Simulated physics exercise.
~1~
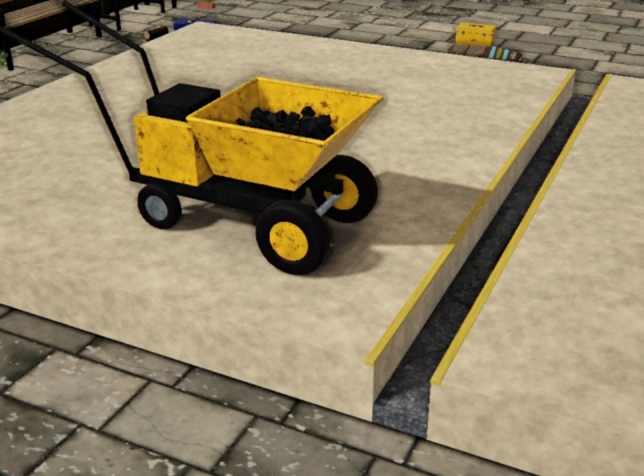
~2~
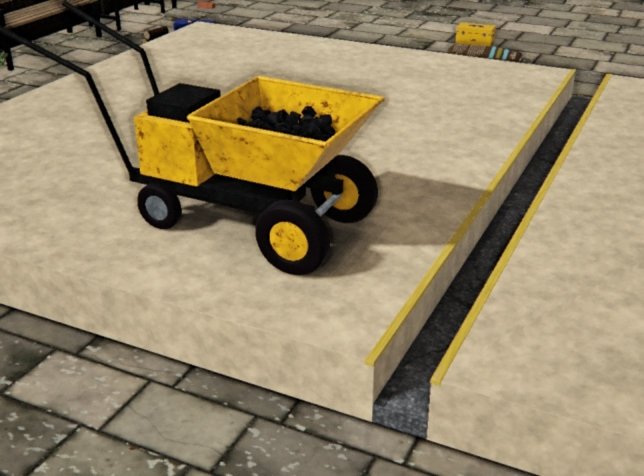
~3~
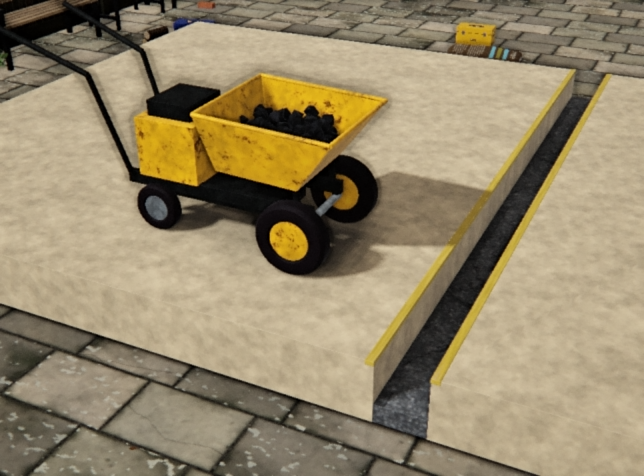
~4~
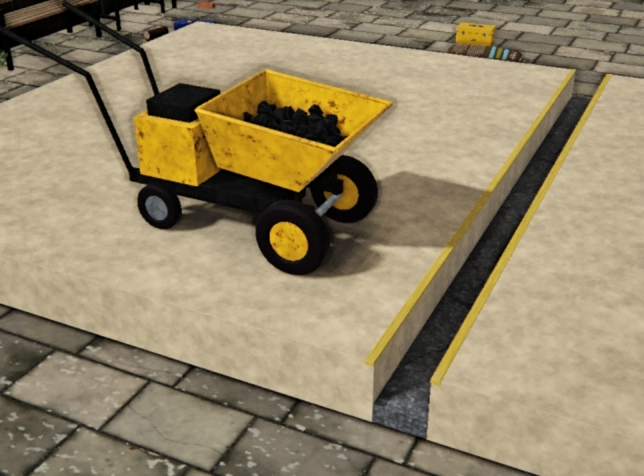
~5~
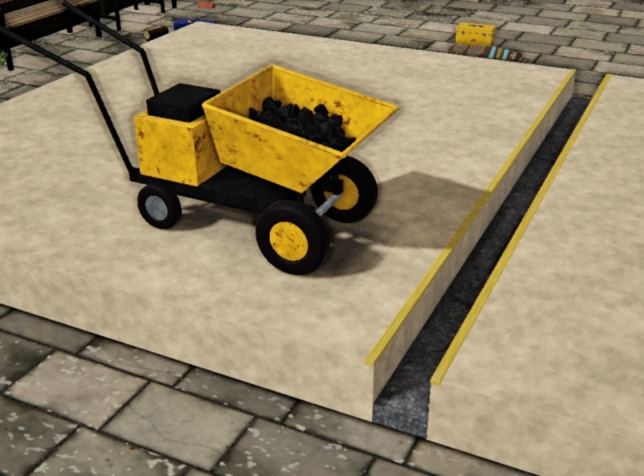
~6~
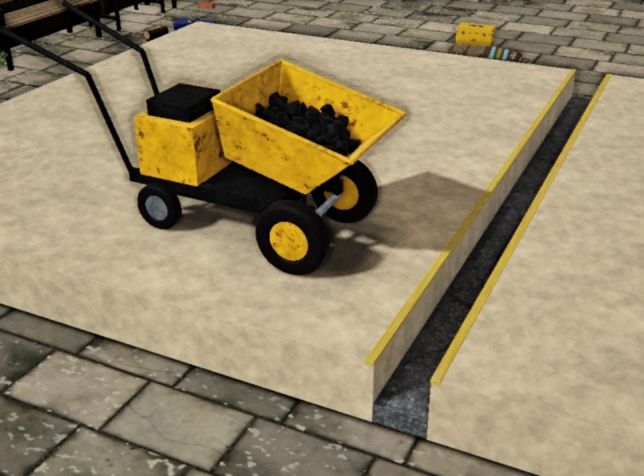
On a pale raised slab beside a narrow trench, a yellow and black powered barrow stands still, its skip holding dark lumps; the skip starts level, then its rear rises slightly, tilting it a little toward the right.
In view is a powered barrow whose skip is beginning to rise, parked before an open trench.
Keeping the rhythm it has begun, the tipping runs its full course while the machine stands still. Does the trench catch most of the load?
Yes, I expect the load to largely find the trench.
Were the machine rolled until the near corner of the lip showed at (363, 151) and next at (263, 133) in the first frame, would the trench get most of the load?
Initially past the halfway mark, next shy of half.
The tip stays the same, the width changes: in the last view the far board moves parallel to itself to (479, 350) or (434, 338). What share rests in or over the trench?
About 100 %, then 70 %.
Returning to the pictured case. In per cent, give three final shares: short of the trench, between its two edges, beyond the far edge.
Short 5 %, between 95 %, beyond 0 %.
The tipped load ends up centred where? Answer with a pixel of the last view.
(458, 299).
Soon after the last picture, skip tipped steeply; all in the skip.
A little later, skip tipped right over; nearly all in the skip; a stray few short of the trench; a small part in or heaped over the trench.
Later still, skip tipped right over; a small part in the skip; a small part short of the trench; most in or heaped over the trench.
By the end, skip tipped right over; a small part short of the trench; nearly all in or heaped over the trench; none beyond it.
